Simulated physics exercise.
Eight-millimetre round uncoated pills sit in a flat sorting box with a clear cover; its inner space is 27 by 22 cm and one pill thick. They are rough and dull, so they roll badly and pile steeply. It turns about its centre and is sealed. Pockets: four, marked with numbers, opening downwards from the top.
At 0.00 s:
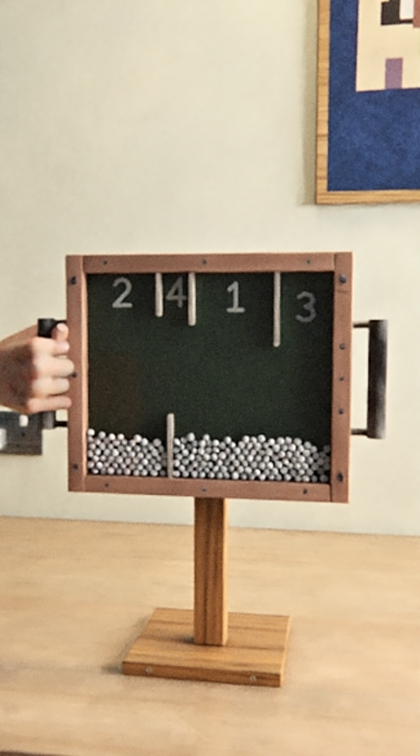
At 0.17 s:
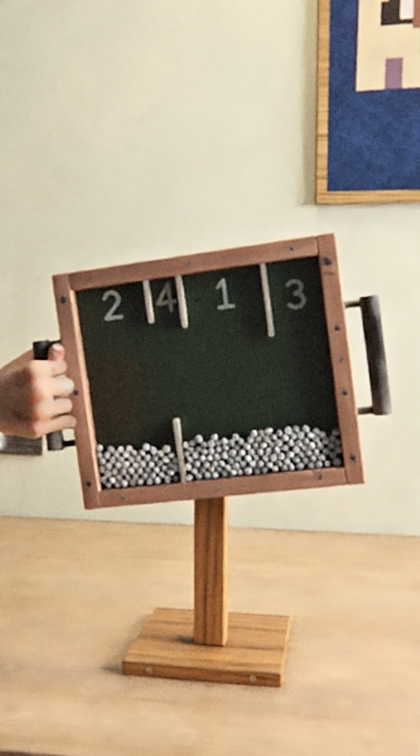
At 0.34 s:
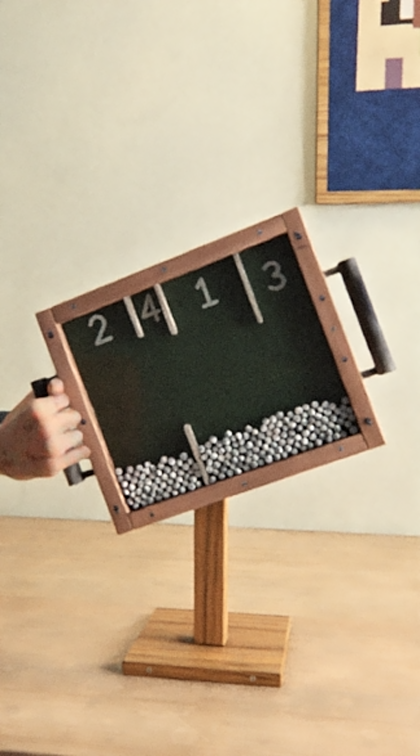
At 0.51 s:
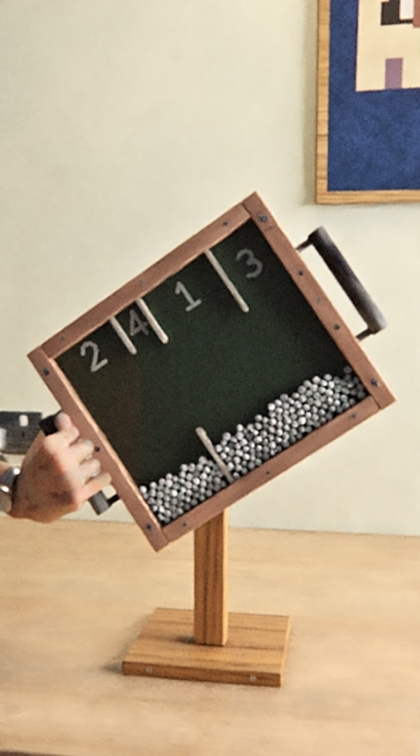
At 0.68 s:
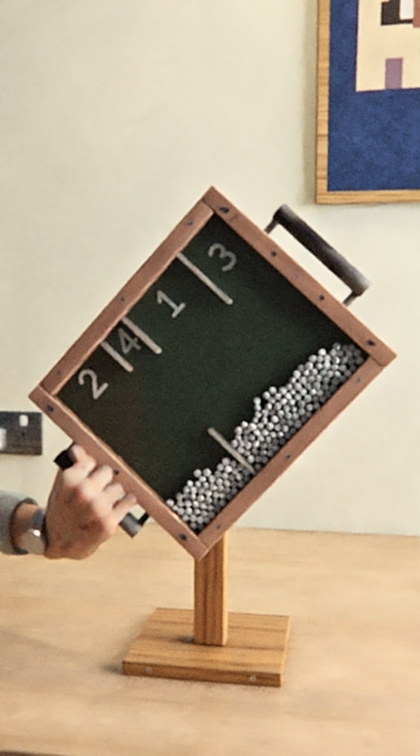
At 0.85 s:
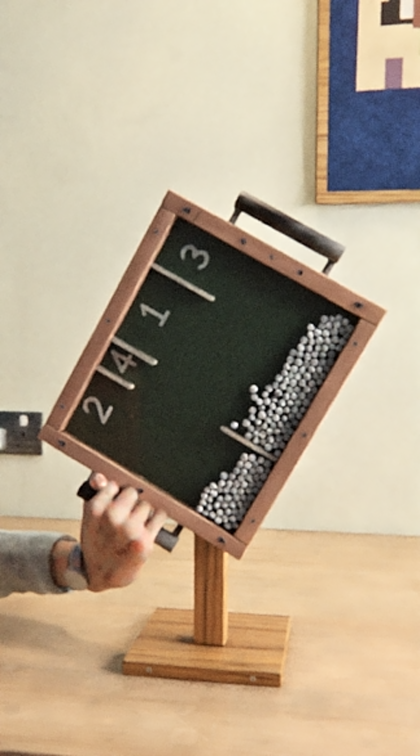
A hand gripped the left handle of a wooden-framed box on a stand and turned it steadily anticlockwise until it leaned steeply, while the small grey pellets inside shifted and heaped along the lower-right side.
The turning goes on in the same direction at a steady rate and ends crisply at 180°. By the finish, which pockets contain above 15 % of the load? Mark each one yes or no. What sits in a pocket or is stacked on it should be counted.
Pocket 1: No, pocket 2: Yes, pocket 3: No, pocket 4: Yes.
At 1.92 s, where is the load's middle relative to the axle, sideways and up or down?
6 cm right, 9 cm below.
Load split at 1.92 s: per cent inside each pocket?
Pocket 1: 0; pocket 2: 30; pocket 3: 0; pocket 4: 0.
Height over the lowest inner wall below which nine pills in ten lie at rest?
Height: Approx. 9 cm.
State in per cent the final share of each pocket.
Pocket 1: 5; pocket 2: 75; pocket 3: 0; pocket 4: 20.
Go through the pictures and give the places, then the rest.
The first picture shows level, about 180 pills; pills centred (207, 458); top one (91, 433); no. 1 (235, 297), no. 2 (122, 293), no. 3 (306, 307), no. 4 (176, 292); walls (170, 479) to (170, 416).
The second picture shows turned 8° anticlockwise; pills centred (218, 457); top one (306, 429).
The third picture shows turned 21° anticlockwise; pills centred (236, 453); top one (346, 401).
The fourth picture shows turned 34° anticlockwise; pills centred (252, 445); top one (348, 370).
The fifth picture shows turned 48° anticlockwise; pills centred (265, 434); top one (337, 346).
The sixth picture shows turned 61° anticlockwise; pills centred (275, 422); top one (339, 318); no. 1 (153, 313), no. 2 (97, 408), no. 3 (195, 256), no. 4 (122, 362); partition tips (131, 387), (154, 363), (212, 298).
After 1.39 s it has turned 103°, the pills' middle is 5 cm right of and 6 cm below the axle; inside pockets, no. 2, 10 %.
After 1.92 s it has turned 144°, the pills' middle is 6 cm right of and 9 cm below the axle; inside pockets, no. 2, 30 %.
In the end, by 3.4 s, no. 1, 5 %, no. 2, 75 %, no. 3, 0 %, no. 4, 20 %.
